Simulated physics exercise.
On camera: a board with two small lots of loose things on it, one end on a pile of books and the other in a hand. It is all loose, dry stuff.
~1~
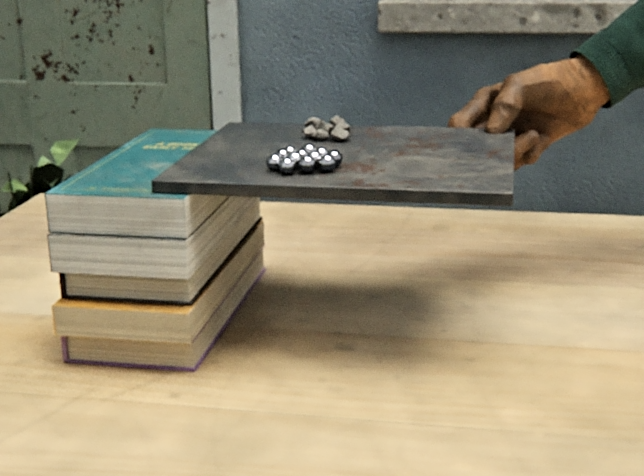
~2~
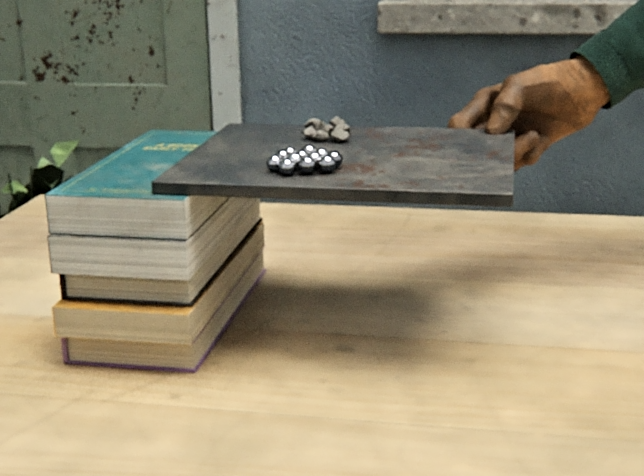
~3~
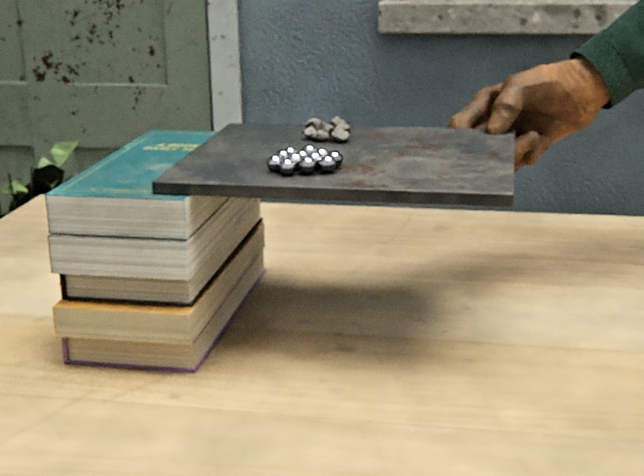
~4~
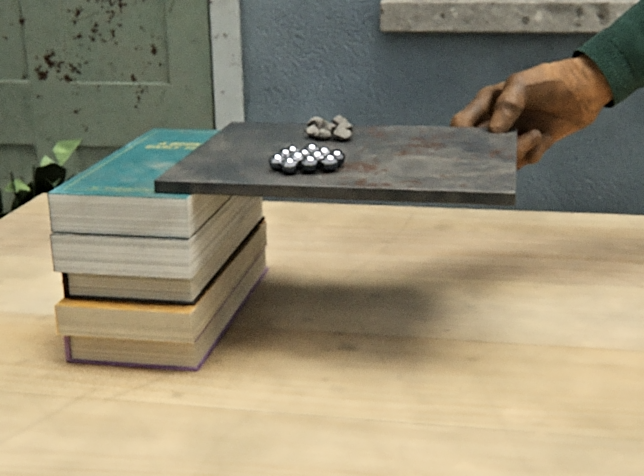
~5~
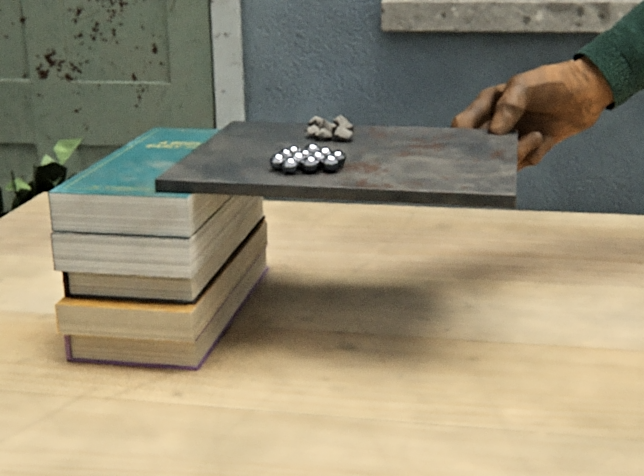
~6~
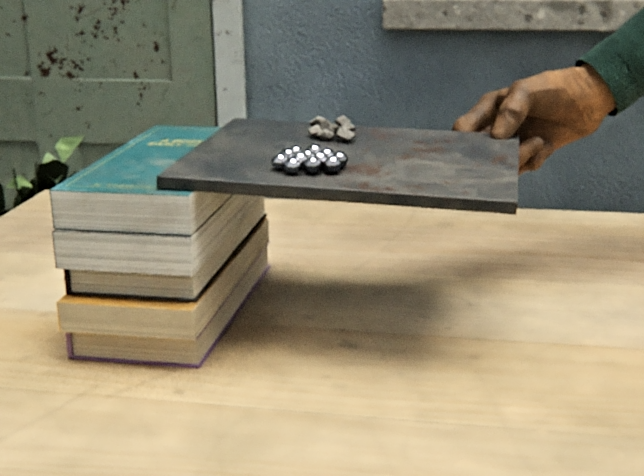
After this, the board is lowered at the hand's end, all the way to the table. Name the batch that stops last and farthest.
The longer run belongs to the front batch.
Then, 0.61 s after the last picture, board sloping at 22°; front batch all still on the board; back batch all still on the board.
Then, 1.14 s after the last picture, board sloping at 36°; front batch mostly up to a board's length out; back batch about two thirds still on the board.
Then, 1.60 s after the last picture, board resting at 37°; front batch mostly one to two board lengths out; back batch mostly less than half a board's length out.
By the end, board resting at 37°; front batch mostly more than two board lengths out, about two thirds gone off the table; back batch mostly less than half a board's length out; the front batch has gone farther.
